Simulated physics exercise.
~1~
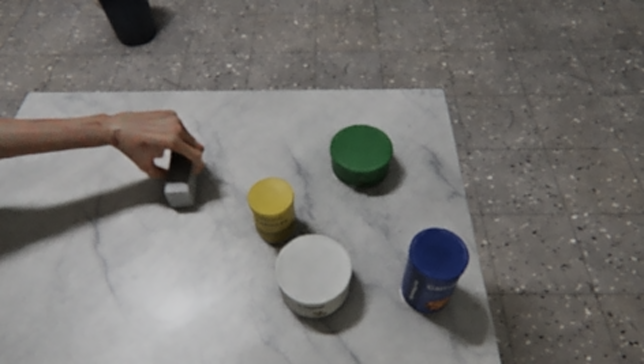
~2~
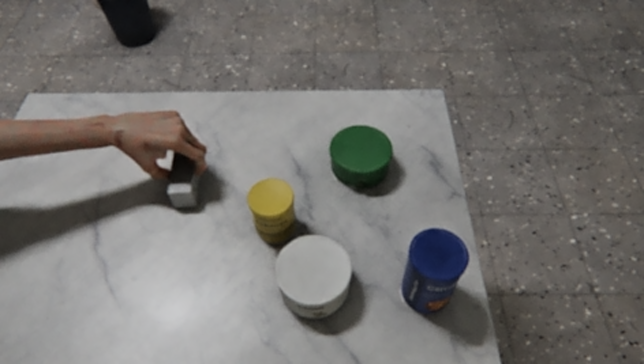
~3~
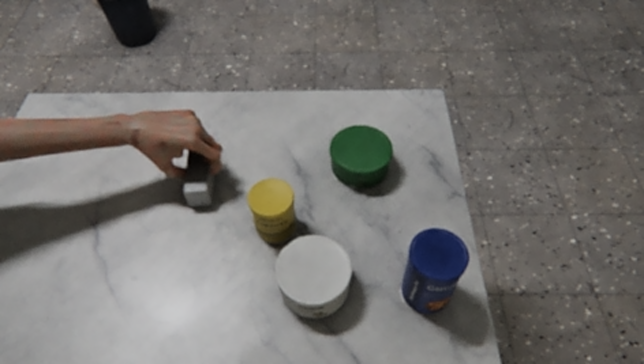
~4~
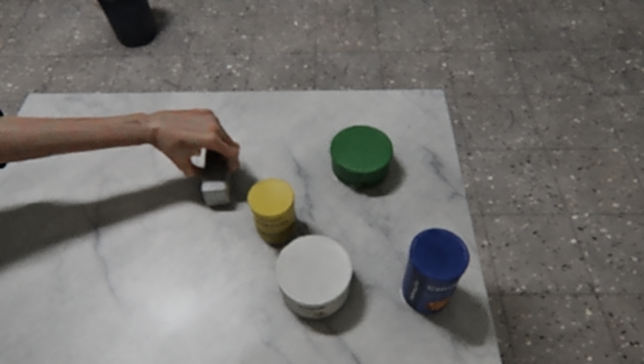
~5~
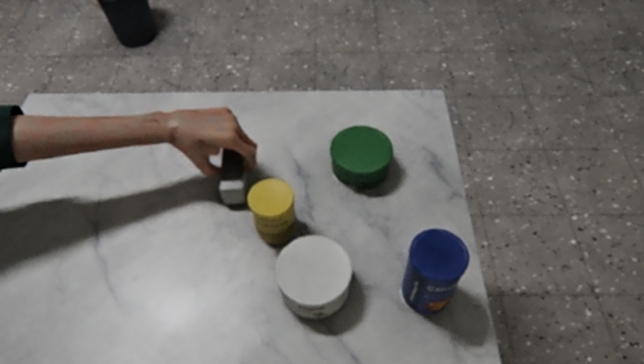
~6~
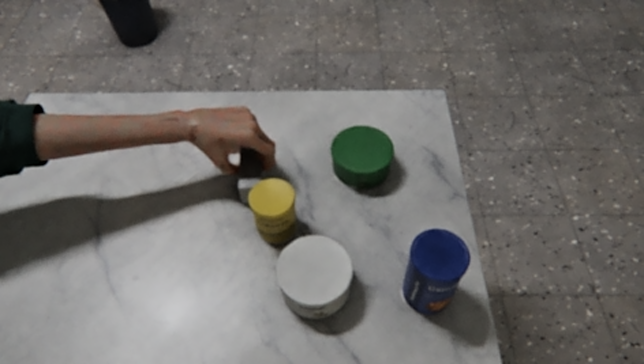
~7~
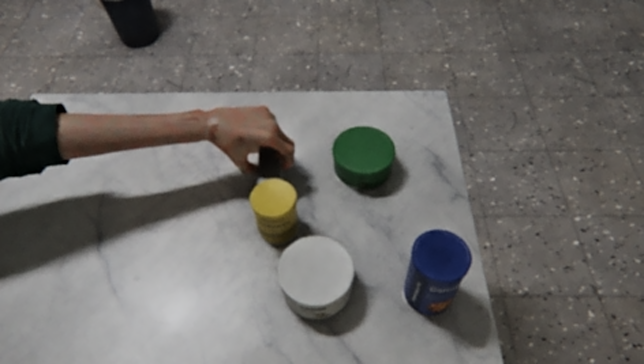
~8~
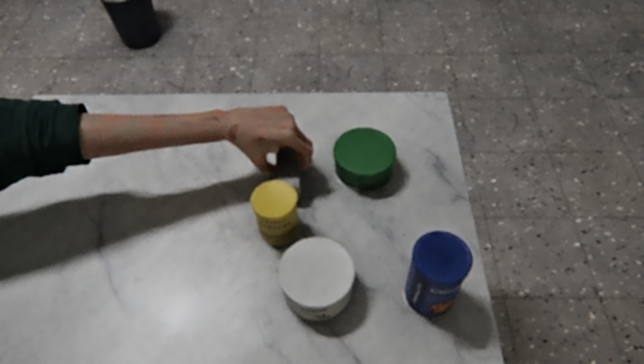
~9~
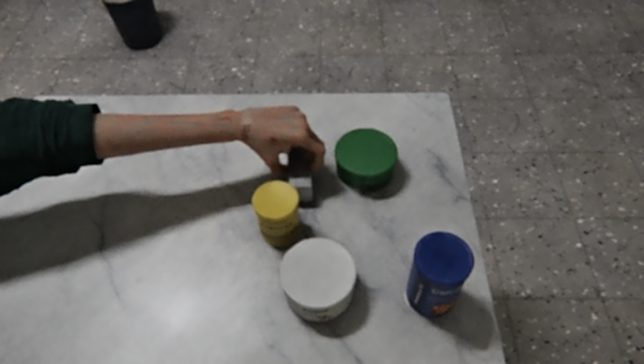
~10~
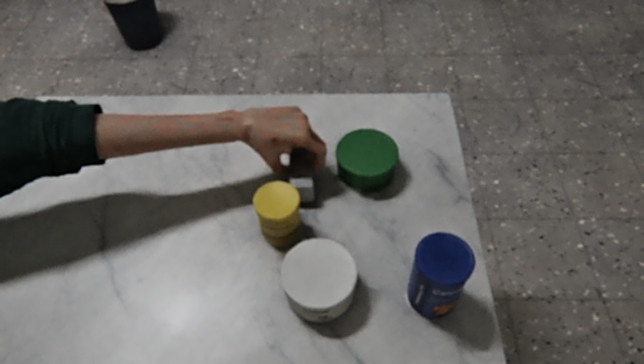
A hand slid a small block slowly to the right across a marble-topped table, passing behind a yellow tin and stopping just short of a green tub, while both of those, a white tub and a blue tin all stayed where they were.
